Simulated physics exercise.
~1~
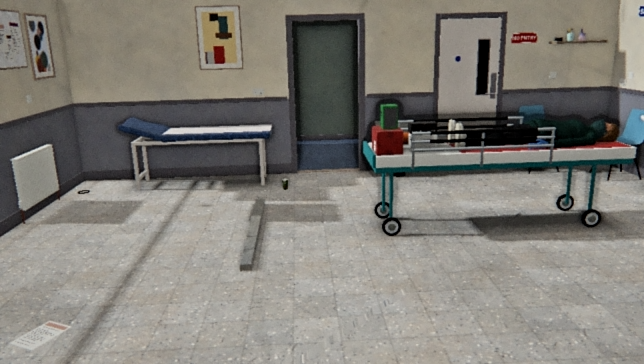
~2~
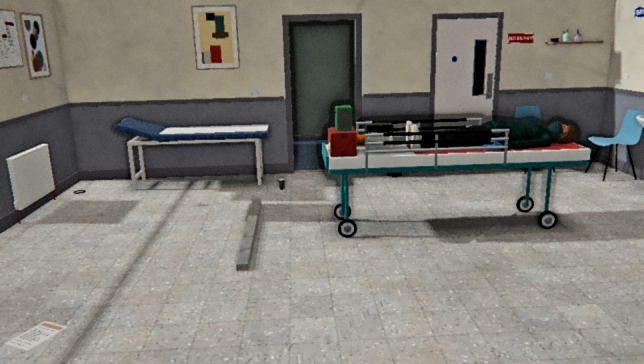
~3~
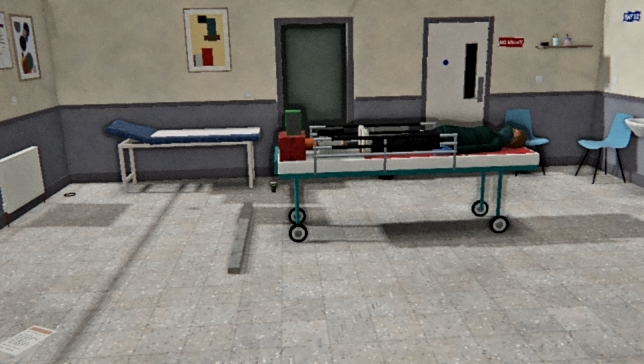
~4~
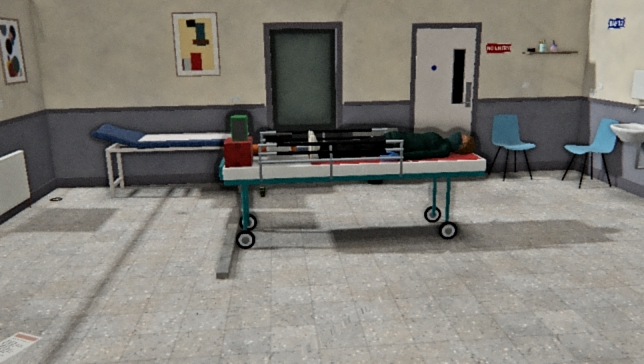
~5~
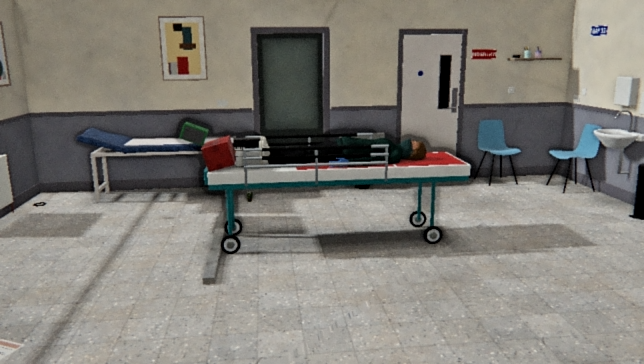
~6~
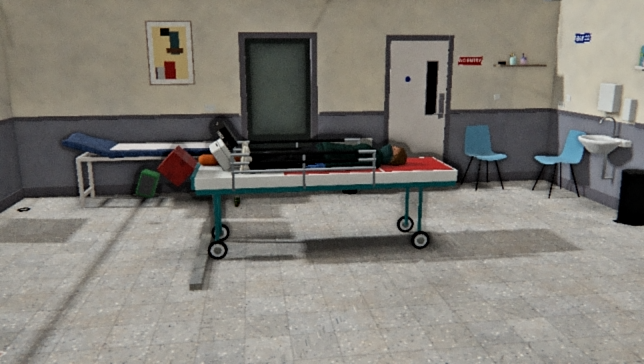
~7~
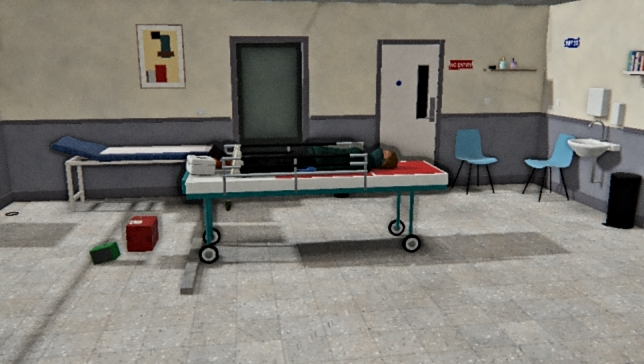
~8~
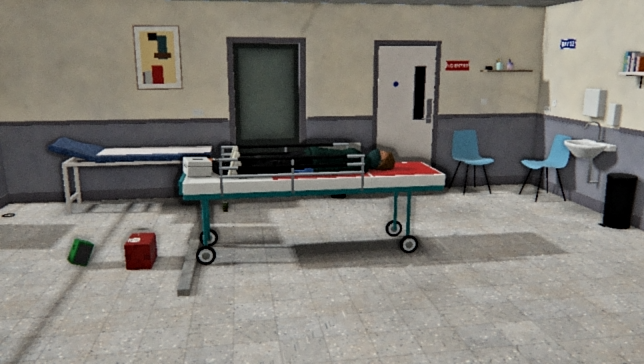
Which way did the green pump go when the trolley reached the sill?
It went to the left, toppling off the foot end of the trolley and down onto the floor.
